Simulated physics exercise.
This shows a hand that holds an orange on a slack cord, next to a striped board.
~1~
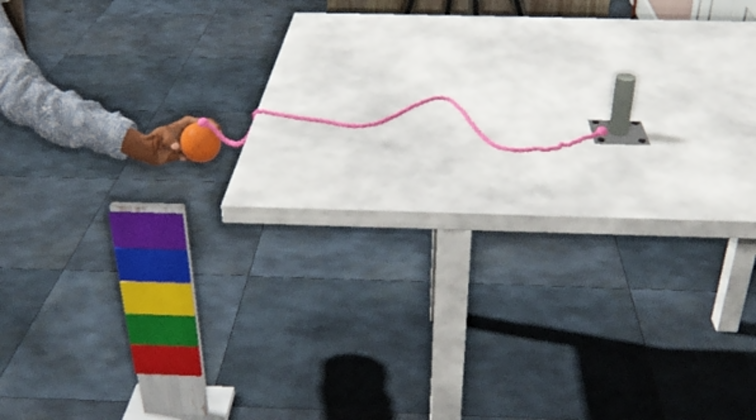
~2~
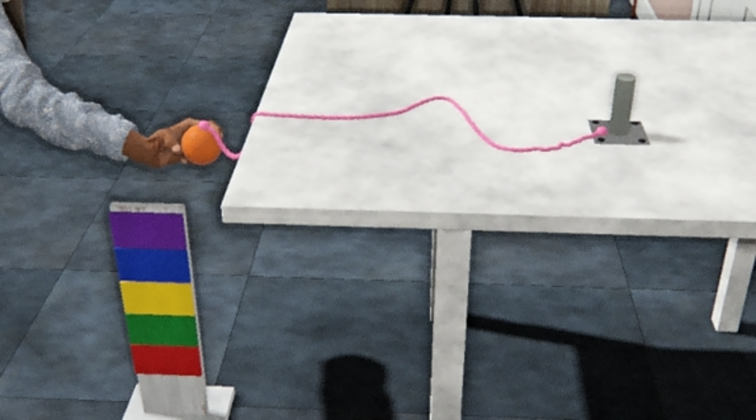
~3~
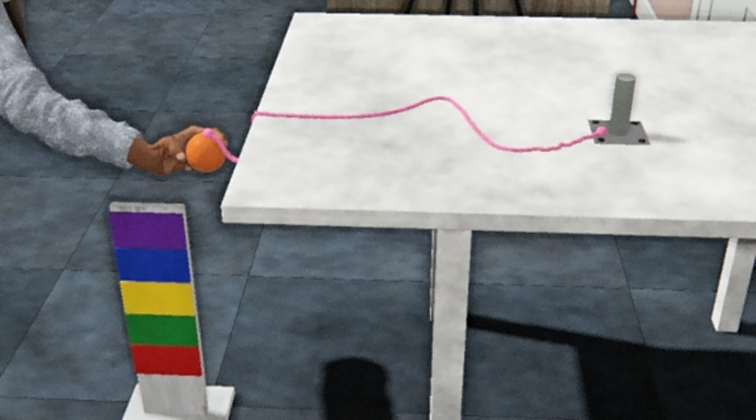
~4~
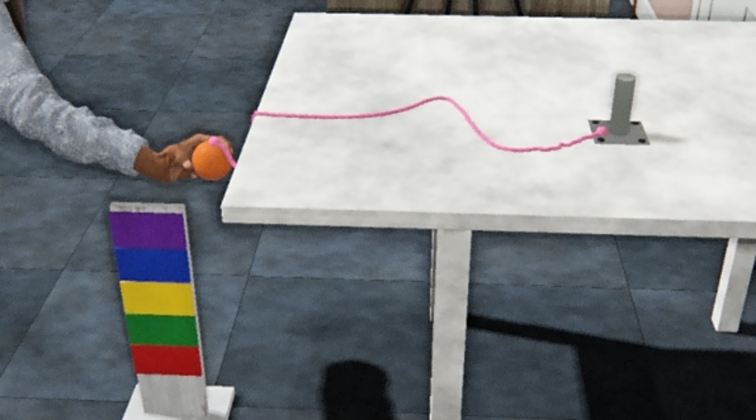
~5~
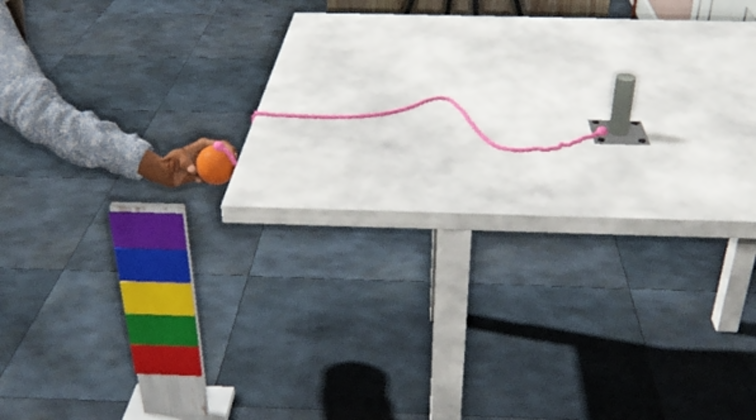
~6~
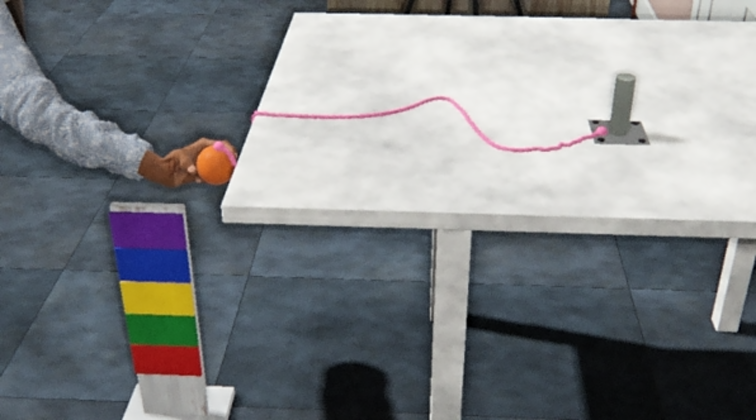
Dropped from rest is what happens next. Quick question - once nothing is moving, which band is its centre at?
The yellow band, I would say.
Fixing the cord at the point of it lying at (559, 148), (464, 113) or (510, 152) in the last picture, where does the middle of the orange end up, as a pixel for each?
Those spots come out as (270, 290), (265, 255) and (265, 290).
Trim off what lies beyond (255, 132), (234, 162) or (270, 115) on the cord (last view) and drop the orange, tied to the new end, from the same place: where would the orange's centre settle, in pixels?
(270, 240), (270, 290), (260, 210).
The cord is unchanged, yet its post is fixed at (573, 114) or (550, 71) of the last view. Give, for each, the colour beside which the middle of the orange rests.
The first case gives green, the second gives green.
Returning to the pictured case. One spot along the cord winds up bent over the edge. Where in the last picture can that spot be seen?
That would be the bit at (361, 117).
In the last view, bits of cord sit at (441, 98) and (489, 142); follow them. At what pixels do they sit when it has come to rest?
First near (348, 125), second near (461, 128).
Early on, orange near (249, 283); level with blue.
Midway, orange near (288, 320); level with yellow.
Finally, orange near (266, 325); level with yellow. Its middle rests at the yellow band.
